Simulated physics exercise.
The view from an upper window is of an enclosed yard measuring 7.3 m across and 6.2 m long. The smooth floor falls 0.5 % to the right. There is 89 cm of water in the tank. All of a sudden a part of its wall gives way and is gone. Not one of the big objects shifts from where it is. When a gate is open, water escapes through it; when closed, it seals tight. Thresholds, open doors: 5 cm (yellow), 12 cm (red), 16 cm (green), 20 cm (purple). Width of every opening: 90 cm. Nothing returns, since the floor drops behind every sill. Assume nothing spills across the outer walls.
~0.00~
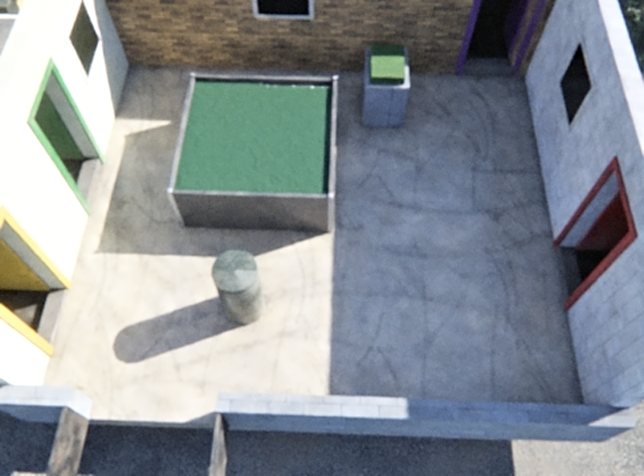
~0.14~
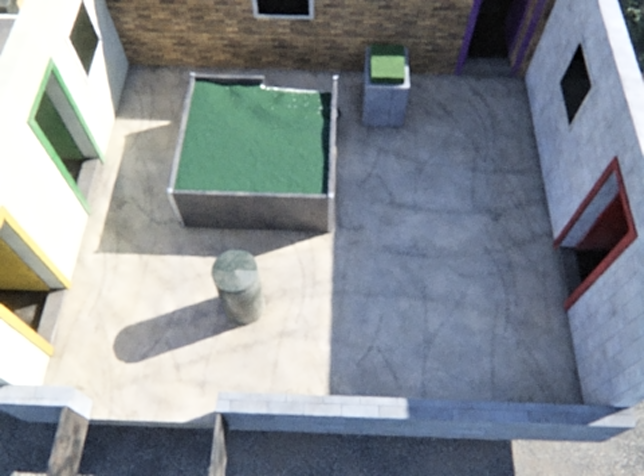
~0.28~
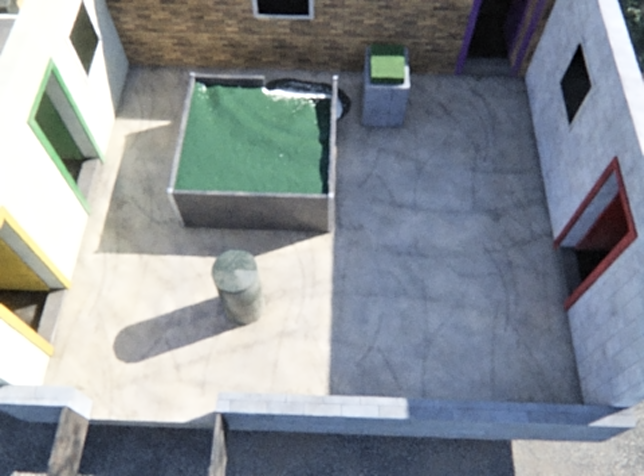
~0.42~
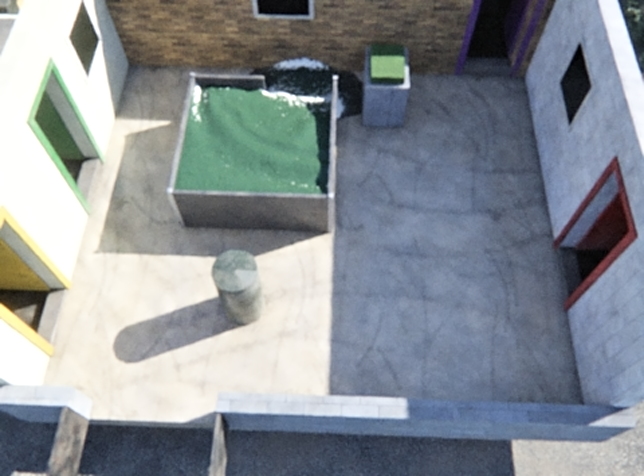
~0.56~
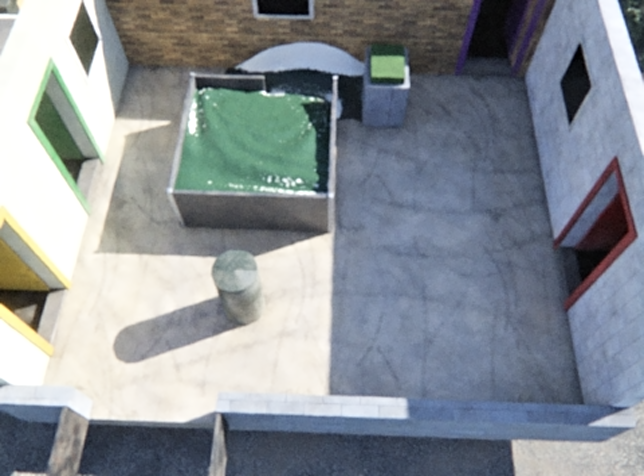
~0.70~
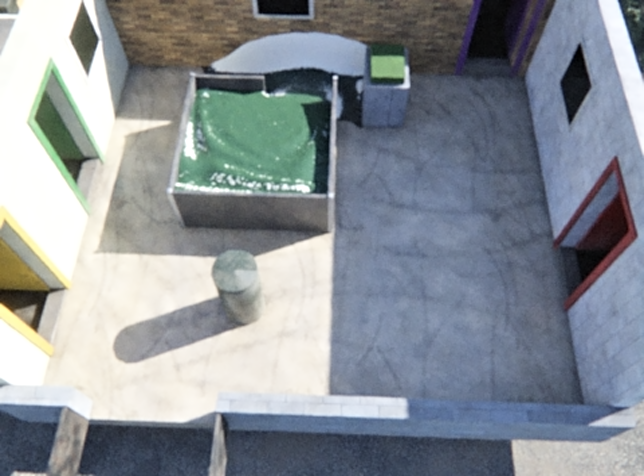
A large tank of green water breaks open at the back and pours out behind it.
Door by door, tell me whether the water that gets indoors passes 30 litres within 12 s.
Here is the picture: At the yellow door it goes past 30 litres; at the red door it stays within 30 litres; at the green door it stays within 30 litres; at the purple door it stays within 30 litres.
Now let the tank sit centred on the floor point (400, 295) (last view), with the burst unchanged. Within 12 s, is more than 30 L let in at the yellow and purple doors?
Yellow gets no more than that, purple gets more than that.
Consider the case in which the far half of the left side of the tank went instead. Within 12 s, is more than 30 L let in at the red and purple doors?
Door red stays within, door purple stays within.
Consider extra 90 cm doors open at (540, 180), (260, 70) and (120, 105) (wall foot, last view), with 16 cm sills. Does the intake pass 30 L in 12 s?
Door 1: Lower; door 2: Higher; door 3: Higher.
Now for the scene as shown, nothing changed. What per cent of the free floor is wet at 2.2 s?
30 %.
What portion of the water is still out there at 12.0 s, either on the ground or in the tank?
78 %.
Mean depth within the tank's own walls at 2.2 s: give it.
Around 49 cm on average.
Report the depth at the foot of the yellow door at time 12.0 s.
Reading: Close to 10.5 cm.
After 1.4 s water covers 20 % of the floor and is deepest (70 cm) near (313, 73); yellow door not reached, red door not reached, green door not reached, purple door 7 cm at the sill, 0 L in.
After 2.2 s water covers 30 % of the floor and is deepest (55 cm) near (303, 72); yellow door not reached, red door not reached, green door 6 cm at the sill, 0 L in, purple door 10 cm at the sill, 0 L in.
After 3.5 s water covers 70 % of the floor and is deepest (40 cm) near (313, 73); yellow door 4 cm at the sill, 0 L in, red door 6 cm at the sill, 0 L in, green door 11 cm at the sill, 0 L in, purple door 14 cm at the sill, 5 L in.
After 7.0 s water covers 95 % of the floor and is deepest (22 cm) near (323, 73); yellow door 7 cm at the sill, 1 L in, red door 5 cm at the sill, 0 L in, green door 8 cm at the sill, 0 L in, purple door 8 cm at the sill, 10 L in.
After 12.0 s water covers 100 % of the floor and is deepest (13 cm) near (101, 256); yellow door 10 cm at the sill, 90 L in, red door 9 cm at the sill, 1 L in, green door 5 cm at the sill, 0 L in, purple door 6 cm at the sill, 10 L in.
